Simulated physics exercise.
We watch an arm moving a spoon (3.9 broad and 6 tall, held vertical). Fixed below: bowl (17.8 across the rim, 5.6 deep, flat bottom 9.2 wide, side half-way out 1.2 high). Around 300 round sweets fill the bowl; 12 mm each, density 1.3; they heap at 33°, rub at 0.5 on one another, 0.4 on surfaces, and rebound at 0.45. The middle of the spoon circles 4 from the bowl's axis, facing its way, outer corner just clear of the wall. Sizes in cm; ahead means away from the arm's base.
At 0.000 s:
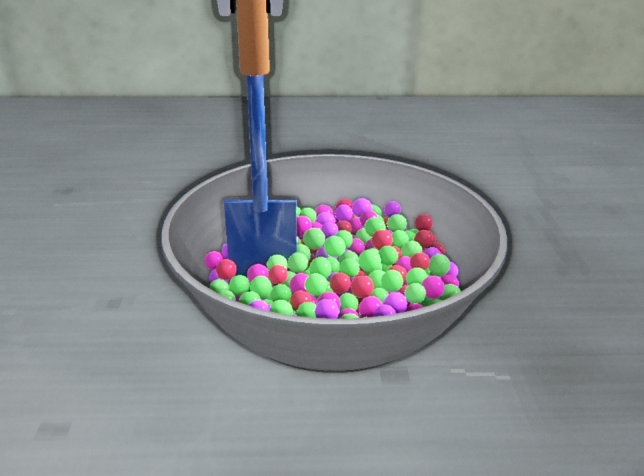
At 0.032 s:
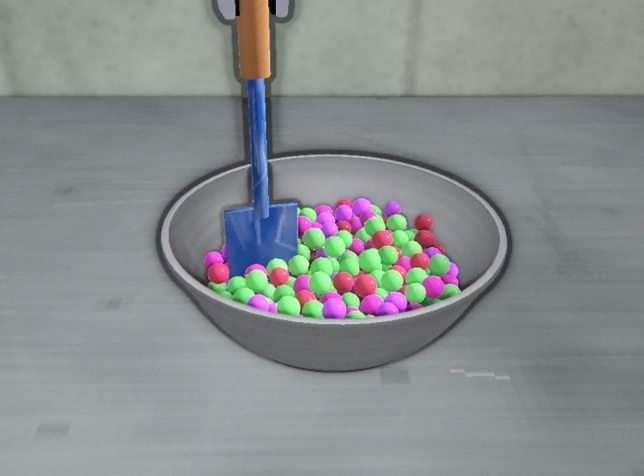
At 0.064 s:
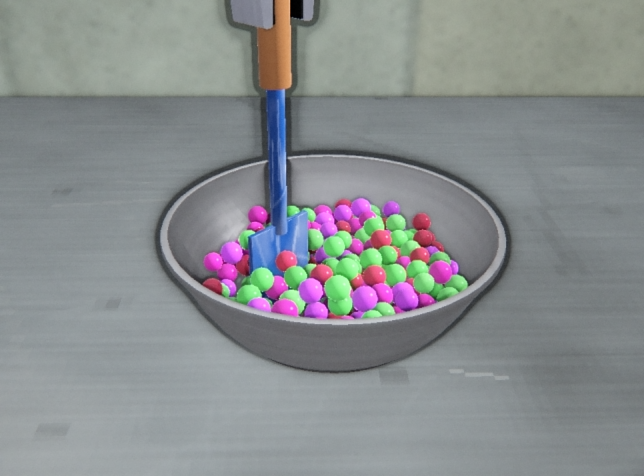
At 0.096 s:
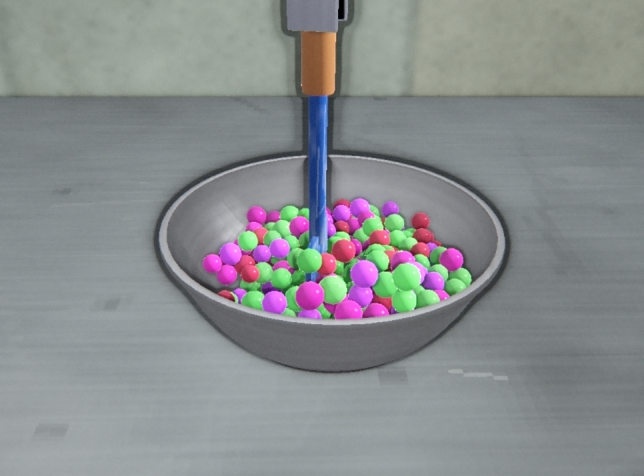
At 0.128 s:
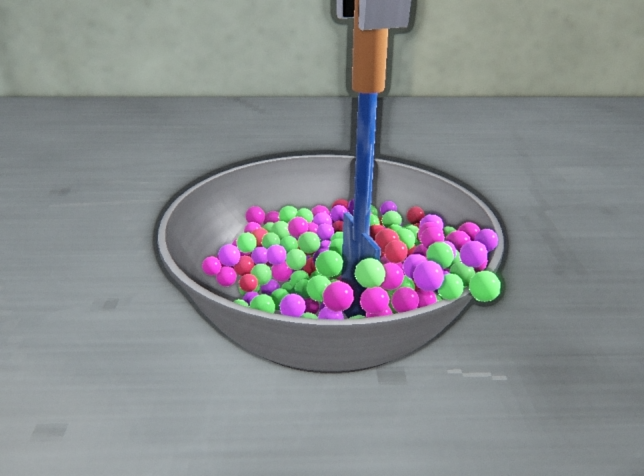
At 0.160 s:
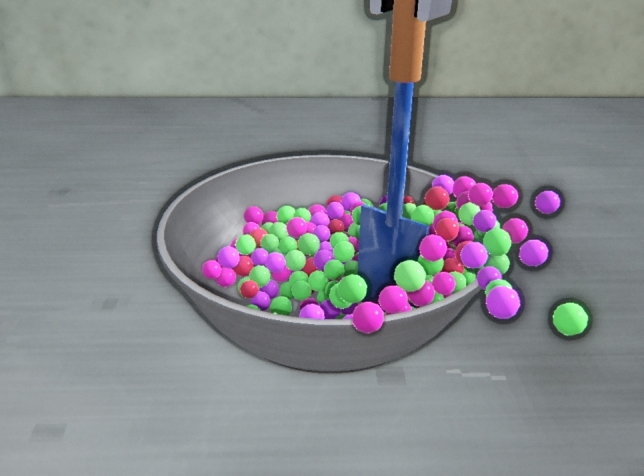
Blue spade with an orange handle sweeping left to right through colourful balls in a grey bowl, pushing several over the right rim.
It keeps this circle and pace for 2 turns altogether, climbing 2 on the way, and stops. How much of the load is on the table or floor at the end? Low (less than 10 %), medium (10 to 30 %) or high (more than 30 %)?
Share on the table or floor: High (more than 30 %).
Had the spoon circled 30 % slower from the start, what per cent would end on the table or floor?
In that case some 25 per cent.
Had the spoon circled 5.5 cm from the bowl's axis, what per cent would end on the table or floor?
Then about 20 per cent.
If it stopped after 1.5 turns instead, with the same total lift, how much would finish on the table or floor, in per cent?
Then about 35 per cent.
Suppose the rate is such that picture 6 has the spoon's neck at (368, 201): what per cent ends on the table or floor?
Some 30 per cent.
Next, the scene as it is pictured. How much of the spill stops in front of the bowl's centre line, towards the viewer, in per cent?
Roughly 40 per cent.
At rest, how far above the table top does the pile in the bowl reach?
Some 4.5 cm.
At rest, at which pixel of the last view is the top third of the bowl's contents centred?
Near (332, 265).
By 0.38 s, 5° round, highest piece 10 above the table; 199 in the bowl, 64 on the table or floor, 34 in flight or on the tool.
By 0.60 s, 228° round, highest piece 9 above the table; 175 in the bowl, 118 on the table or floor, 4 in flight or on the tool.
By 0.91 s, 0° round, highest piece 4 above the table; 174 in the bowl, 123 on the table or floor.
By 1.61 s, 0° round, highest piece 4 above the table; 174 in the bowl, 123 on the table or floor.
Final count, 174 in the bowl, 123 on the table or floor. That is 41 % on the table or floor.
